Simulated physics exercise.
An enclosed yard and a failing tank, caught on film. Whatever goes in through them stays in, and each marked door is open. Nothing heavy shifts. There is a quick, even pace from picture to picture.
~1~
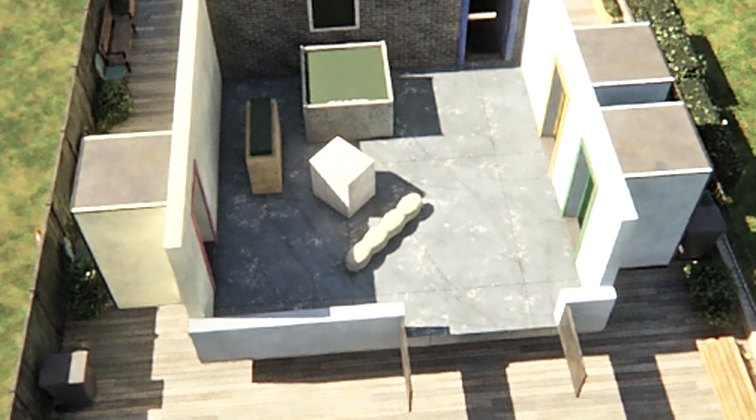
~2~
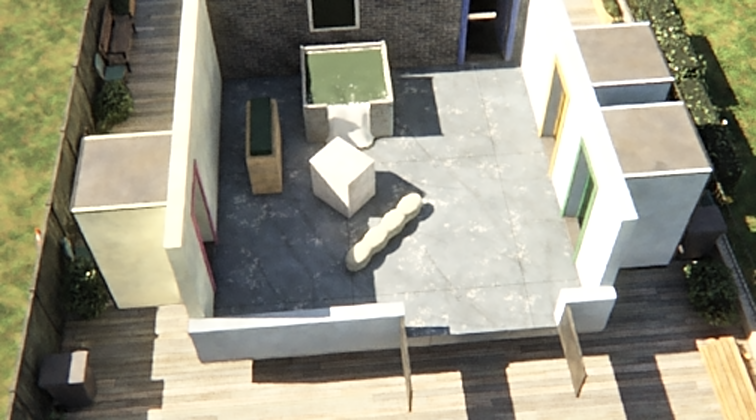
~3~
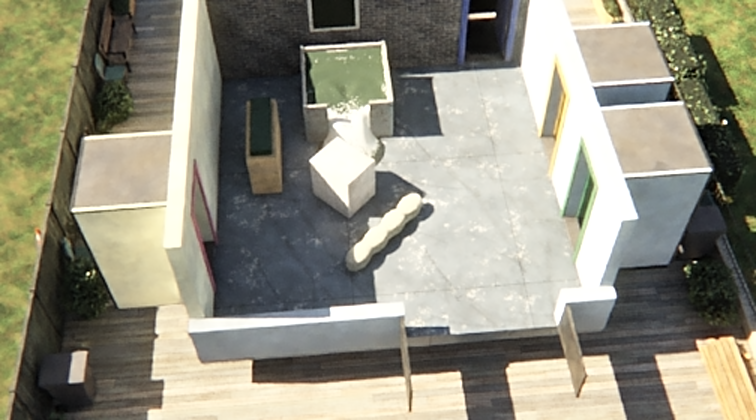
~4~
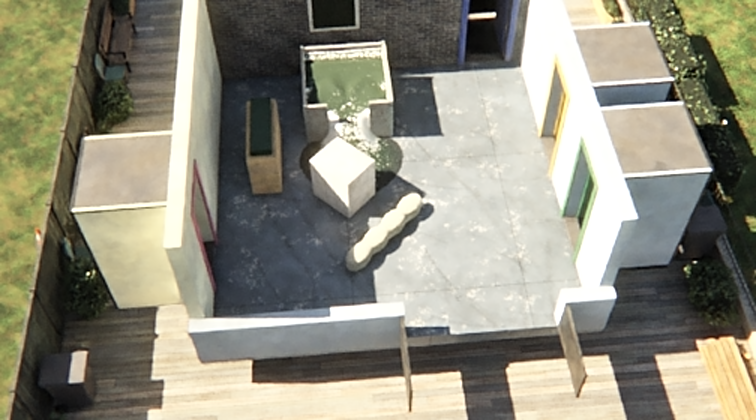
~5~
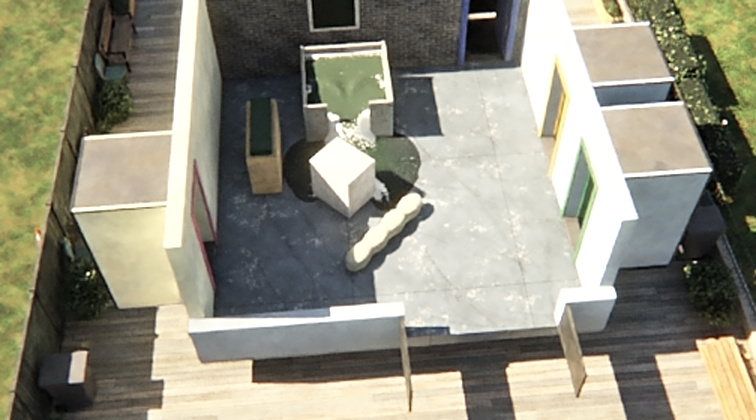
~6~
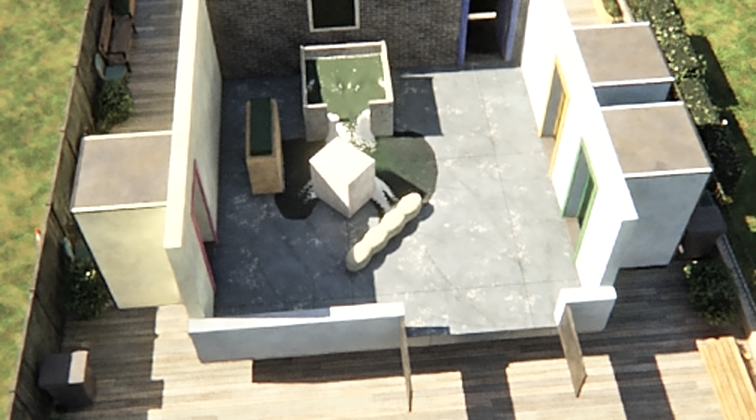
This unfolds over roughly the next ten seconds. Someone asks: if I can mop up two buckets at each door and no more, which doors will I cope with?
One by one: The pink door is going to stay inside the allowance; the yellow door is going to overshoot the allowance; the green door is going to overshoot the allowance; the blue door is going to stay inside the allowance.
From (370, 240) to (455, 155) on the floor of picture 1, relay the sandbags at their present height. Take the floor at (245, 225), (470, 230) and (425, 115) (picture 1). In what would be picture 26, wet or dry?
Soaked, parched, soaked.
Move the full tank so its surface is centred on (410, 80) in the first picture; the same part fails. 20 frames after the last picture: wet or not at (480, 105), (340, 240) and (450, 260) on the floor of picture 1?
Spared, hit, hit.
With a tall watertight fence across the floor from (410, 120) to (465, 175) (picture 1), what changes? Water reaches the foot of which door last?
That would be the blue-painted one.
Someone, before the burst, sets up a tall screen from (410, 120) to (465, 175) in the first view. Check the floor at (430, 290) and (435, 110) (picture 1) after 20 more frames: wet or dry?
As listed: No water, no water.
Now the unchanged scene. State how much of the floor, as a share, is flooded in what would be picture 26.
Close to 60 %.
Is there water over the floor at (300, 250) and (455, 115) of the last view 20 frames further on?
One after the other: Flooded, free of water.
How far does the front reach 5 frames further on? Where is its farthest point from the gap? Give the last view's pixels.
Farthest reach: About (225, 294).
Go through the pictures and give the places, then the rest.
The first picture shows the open tank at (345, 77) is whole and still.
In the second picture, water pours out at (349, 127) and has run to a hidden place.
In the third picture, the front is at a hidden place, out from the gap at (349, 127).
In the fourth picture, water pours out at (349, 127) and has run to a hidden place.
In the fifth picture, water pours out at (349, 127) and has run to (388, 206).
In the sixth picture, water pours out at (349, 127) and has run to (387, 224).
A moment on, water covers 25 % of the floor; the pink door wet at the sill, nothing in, the yellow door not reached, the green door not reached, the blue door not reached.
Next, water covers 50 % of the floor; the pink door wet at the sill, nothing in, the yellow door not reached, the green door over two buckets in, the blue door not reached.
Then, water covers 60 % of the floor; the pink door wet at the sill, nothing in, the yellow door under two buckets in, the green door far over two buckets in, the blue door not reached.
Later, water covers 80 % of the floor; the pink door wet at the sill, nothing in, the yellow door over two buckets in, the green door far over two buckets in, the blue door wet at the sill, nothing in.
In the end, water covers 95 % of the floor; the pink door wet at the sill, nothing in, the yellow door over two buckets in, the green door far over two buckets in, the blue door under two buckets in.
